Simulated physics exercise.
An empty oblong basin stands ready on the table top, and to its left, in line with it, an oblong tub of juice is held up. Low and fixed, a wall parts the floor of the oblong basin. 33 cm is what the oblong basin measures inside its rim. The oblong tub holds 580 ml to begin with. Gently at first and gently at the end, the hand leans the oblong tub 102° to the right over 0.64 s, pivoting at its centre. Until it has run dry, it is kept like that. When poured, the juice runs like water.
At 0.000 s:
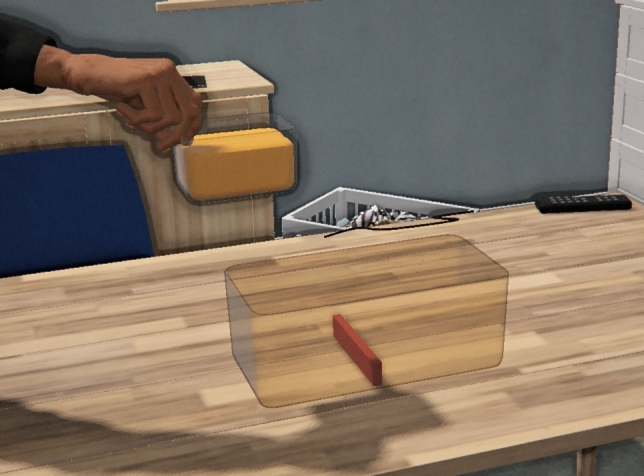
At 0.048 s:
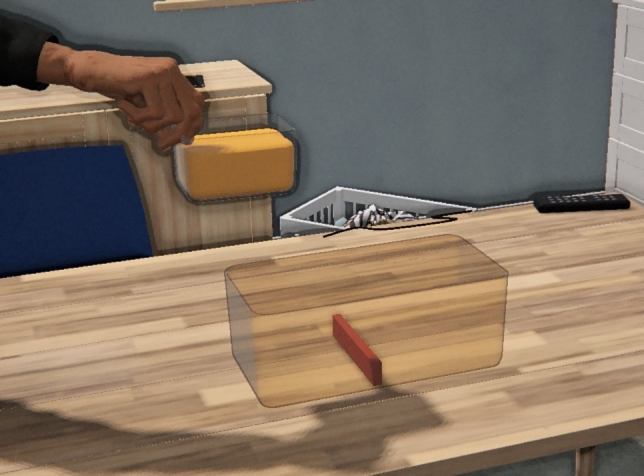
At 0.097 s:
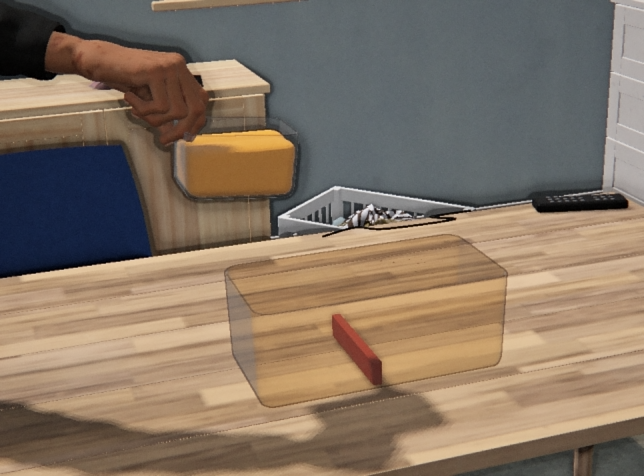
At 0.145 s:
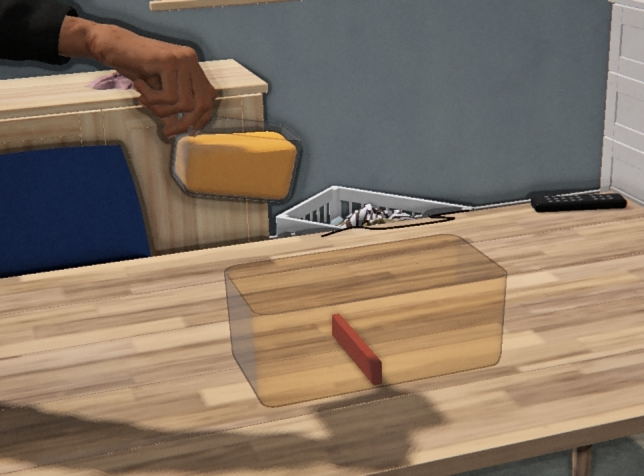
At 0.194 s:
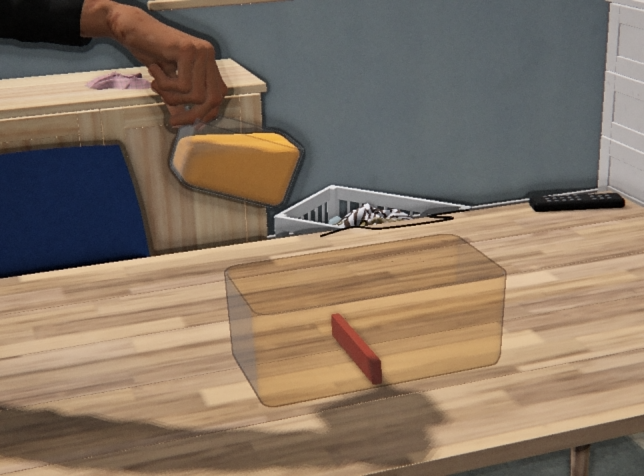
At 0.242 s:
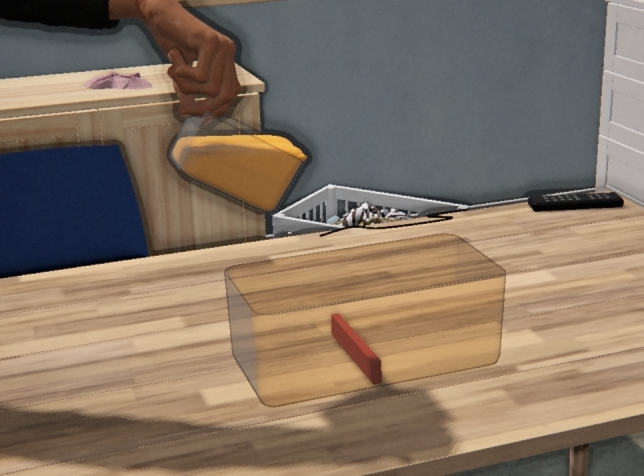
A hand holds a tub of orange juice above a table and tilts it rightward.
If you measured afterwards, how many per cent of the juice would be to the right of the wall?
About 43 out of 100.
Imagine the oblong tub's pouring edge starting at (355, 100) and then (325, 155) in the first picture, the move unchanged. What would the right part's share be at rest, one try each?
In order, 85 and 70 per cent.
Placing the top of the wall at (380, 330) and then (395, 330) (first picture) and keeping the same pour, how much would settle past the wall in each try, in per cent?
10 per cent first, 15 per cent second.
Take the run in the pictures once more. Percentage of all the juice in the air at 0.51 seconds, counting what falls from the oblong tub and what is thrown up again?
Around 50 in a hundred.
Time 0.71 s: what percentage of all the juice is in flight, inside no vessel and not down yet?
Estimated airborne part: Roughly 7 per cent.
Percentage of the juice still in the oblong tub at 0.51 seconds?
I'd estimate some 28 % remains.
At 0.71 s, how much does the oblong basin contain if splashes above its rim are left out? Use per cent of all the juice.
86 per cent or thereabouts.
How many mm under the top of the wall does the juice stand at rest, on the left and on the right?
About 18 mm left, about 22 mm right.
Then, 0.51 s in, the tilt is 92° and 28 per cent is still to pour, 10 is left of the wall and 10 right of it.
Then, 0.71 s in, the tilt is 102° and 7 per cent is still to pour, 42 is left of the wall and 43 right of it.
Then, 0.92 s in, the tilt is 102° and 1 per cent is still to pour, 52 is left of the wall and 43 right of it.
Then, 1.14 s in, the tilt is 102° and 0 per cent is still to pour, 55 is left of the wall and 43 right of it.
Finally, 55 per cent lies left of the wall, 43 right of it and 2 outside.
